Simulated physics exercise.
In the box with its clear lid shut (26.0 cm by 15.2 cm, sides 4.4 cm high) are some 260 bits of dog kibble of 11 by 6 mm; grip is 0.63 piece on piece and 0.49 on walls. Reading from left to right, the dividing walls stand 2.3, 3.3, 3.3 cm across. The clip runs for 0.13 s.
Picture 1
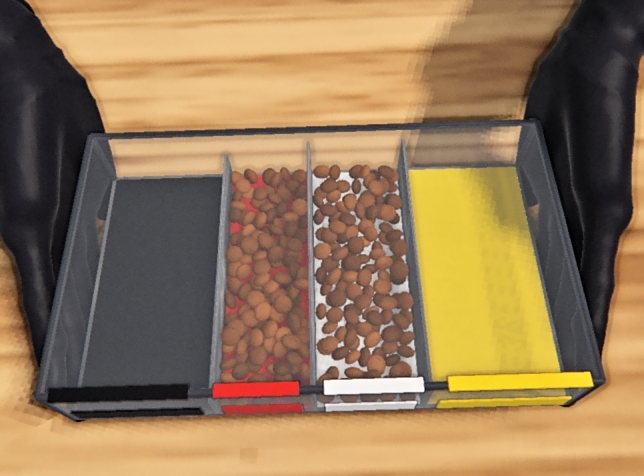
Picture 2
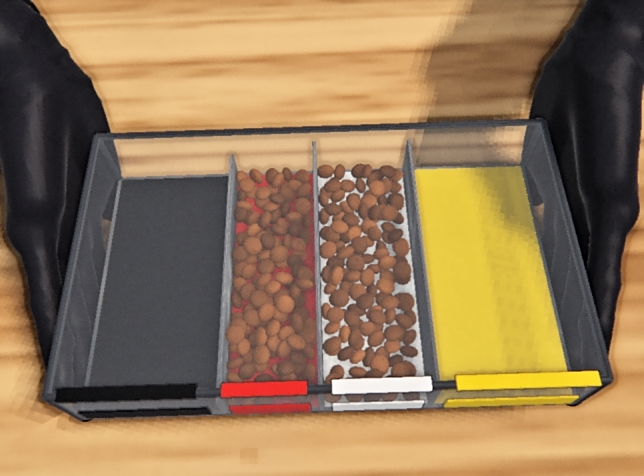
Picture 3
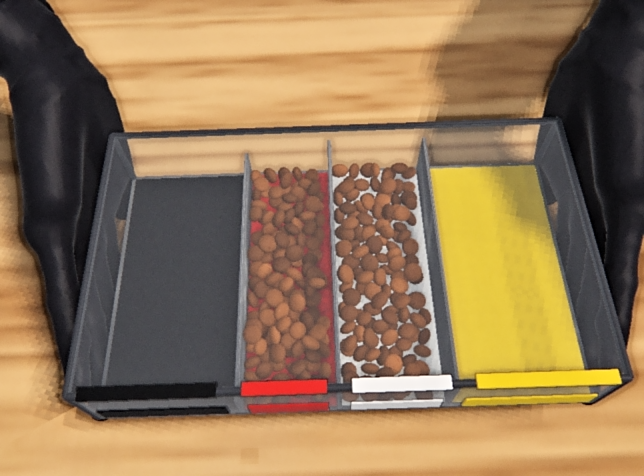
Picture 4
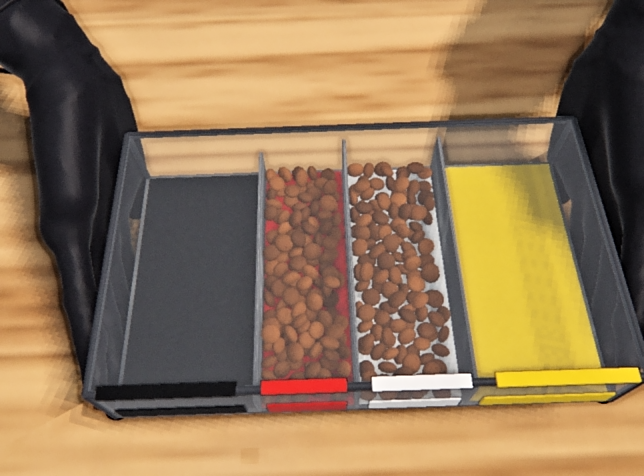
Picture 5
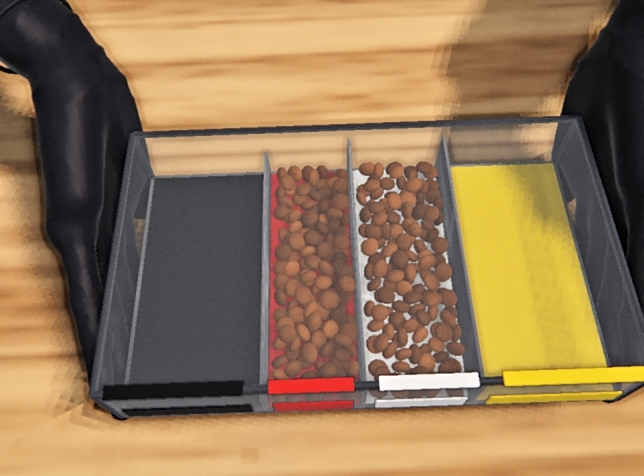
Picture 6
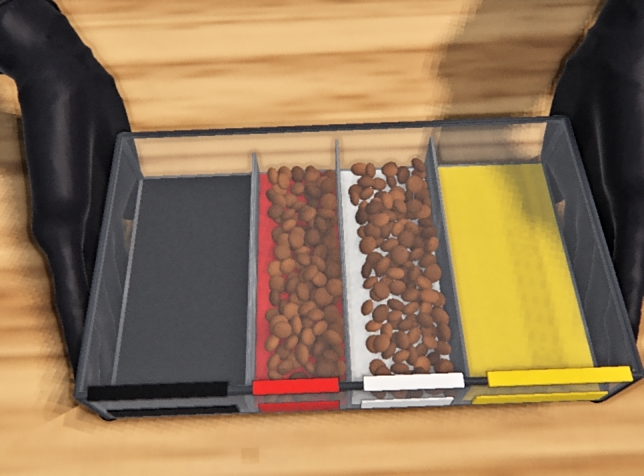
In this clip, black-gloved hands slide a clear-lidded box a short way right, then slightly back left, over a wooden surface, while brown pellets in the red and white compartments shift a little and the black and yellow ones stay empty.
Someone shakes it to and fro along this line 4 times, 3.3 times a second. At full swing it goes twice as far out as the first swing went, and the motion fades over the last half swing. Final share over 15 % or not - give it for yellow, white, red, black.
Yellow: Not over, white: Over, red: Over, black: Not over.
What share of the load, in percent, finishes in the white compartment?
I'd say close to 50 per cent.
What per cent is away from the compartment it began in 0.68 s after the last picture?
Close to 5 in a hundred.
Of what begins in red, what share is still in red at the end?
Kept share: Approx. 90 per cent.
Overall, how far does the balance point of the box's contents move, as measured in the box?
From start to finish it ends up roughly 0.5 cm away.
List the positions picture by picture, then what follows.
Box at (319, 391); tilt 0 degrees; moved 0.0 cm; white 50 %, red 50 %, in the first frame.
Box at (327, 391); tilt 0 degrees; moved 0.4 cm, in the second frame.
Box at (347, 390); tilt 0 degrees; moved 1.3 cm, in the third frame.
Box at (366, 388); tilt 0 degrees; moved 2.2 cm, in the fourth frame.
Box at (373, 387); tilt 0 degrees; moved 2.5 cm, in the fifth frame.
Box at (358, 388); tilt 0 degrees; moved 1.8 cm; white 50 %, red 50 %, in the sixth frame.
Then, 0.37 s after the last picture, tilt 0 degrees; white 50 %, red 45 %; middle of all pieces near (265, 277).
Then, 0.68 s after the last picture, tilt 0 degrees; white 50 %, red 45 %, black 5 %; middle of all pieces near (257, 277).
Then, 0.96 s after the last picture, tilt 0 degrees; white 50 %, red 45 %, black 5 %; middle of all pieces near (290, 274).
Then, 1.23 s after the last picture, tilt 0 degrees; white 50 %, red 45 %, black 5 %; middle of all pieces near (311, 276).
In the end, yellow 0 %, white 50 %, red 45 %, black 5 %.
